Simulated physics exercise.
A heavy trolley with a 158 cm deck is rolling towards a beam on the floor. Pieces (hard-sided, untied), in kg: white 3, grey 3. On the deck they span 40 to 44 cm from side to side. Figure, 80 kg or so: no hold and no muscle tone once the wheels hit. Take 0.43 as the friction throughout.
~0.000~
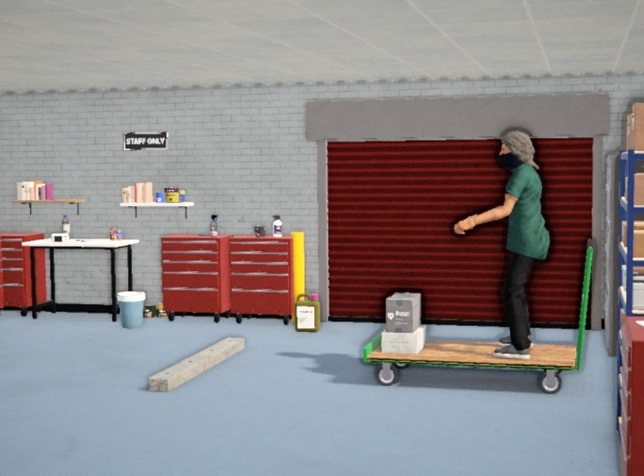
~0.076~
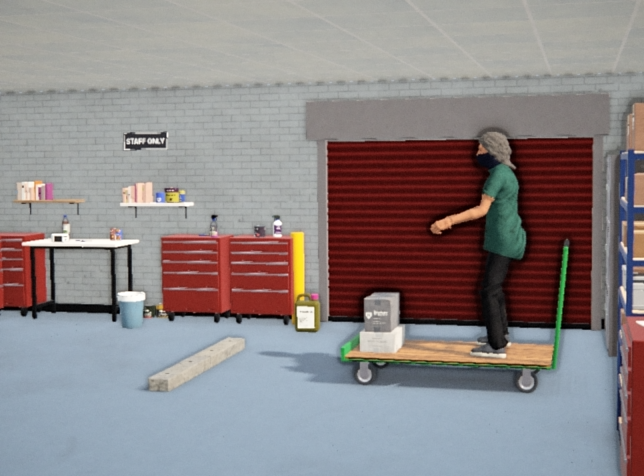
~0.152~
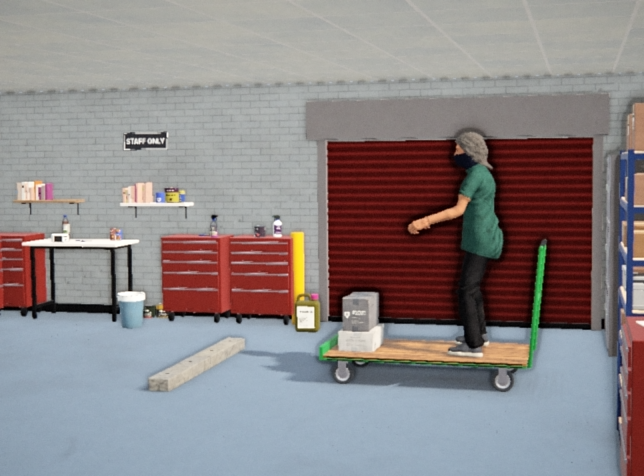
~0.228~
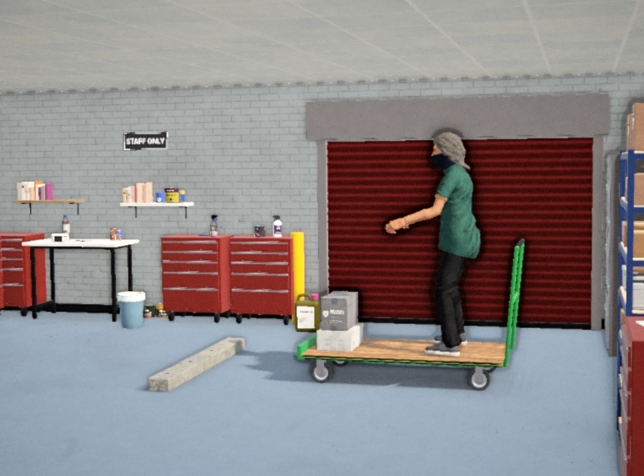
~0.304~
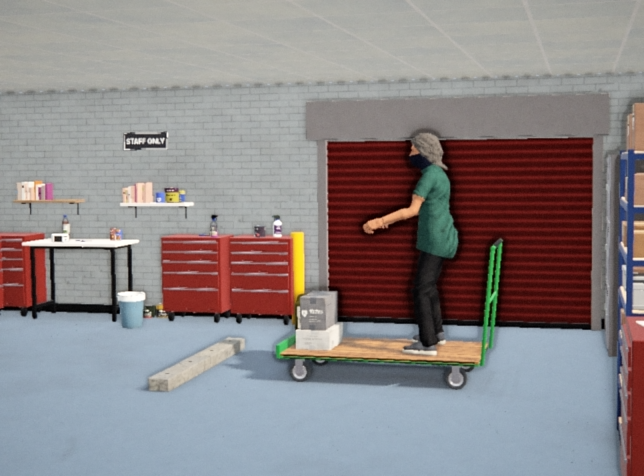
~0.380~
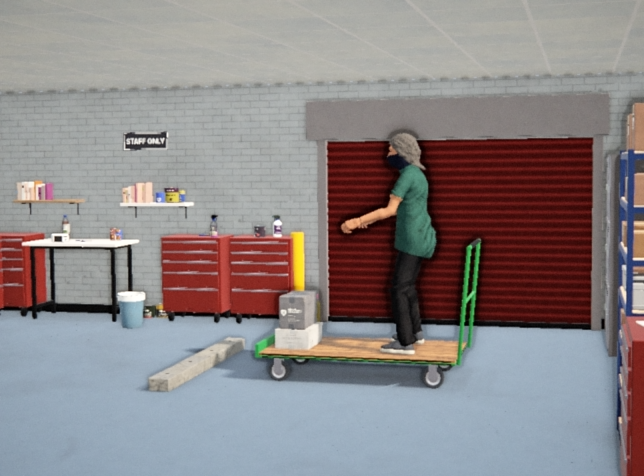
Person in a green top and face covering standing on a flatbed cart rolling left past a red shutter, boxes stacked in front.
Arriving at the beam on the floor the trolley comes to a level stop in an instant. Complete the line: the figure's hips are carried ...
The figure's hips are carried over the front rim.
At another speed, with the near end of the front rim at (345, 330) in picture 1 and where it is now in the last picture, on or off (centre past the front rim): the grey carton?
Then the grey one would not stay put.
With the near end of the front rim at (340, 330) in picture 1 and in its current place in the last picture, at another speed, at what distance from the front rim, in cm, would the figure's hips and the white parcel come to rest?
Rest positions: Hips 80 cm behind rim; white 20 cm behind rim.
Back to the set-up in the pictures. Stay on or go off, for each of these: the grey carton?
End result - grey: Goes over.
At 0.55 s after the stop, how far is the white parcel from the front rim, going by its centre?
Around 20 cm short of the front rim.
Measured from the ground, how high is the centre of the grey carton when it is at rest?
Its centre sits around 10 cm up.
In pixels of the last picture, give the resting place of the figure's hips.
About (174, 312).
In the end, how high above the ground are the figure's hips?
Around 50 centimetres high.
After 0.65 s the deck stops.
After 0.90 s the figure's hips are 66 cm behind the rim, near (273, 271) in the last picture's view.
After 1.20 s the figure's hips are 25 cm behind the rim, near (228, 292) in the last picture's view.
After 1.65 s the figure's hips are 23 cm past the rim, near (175, 311) in the last picture's view.
When all is still (3.7 s), past the rim, grey carton and the figure's hips; behind it, white parcel.
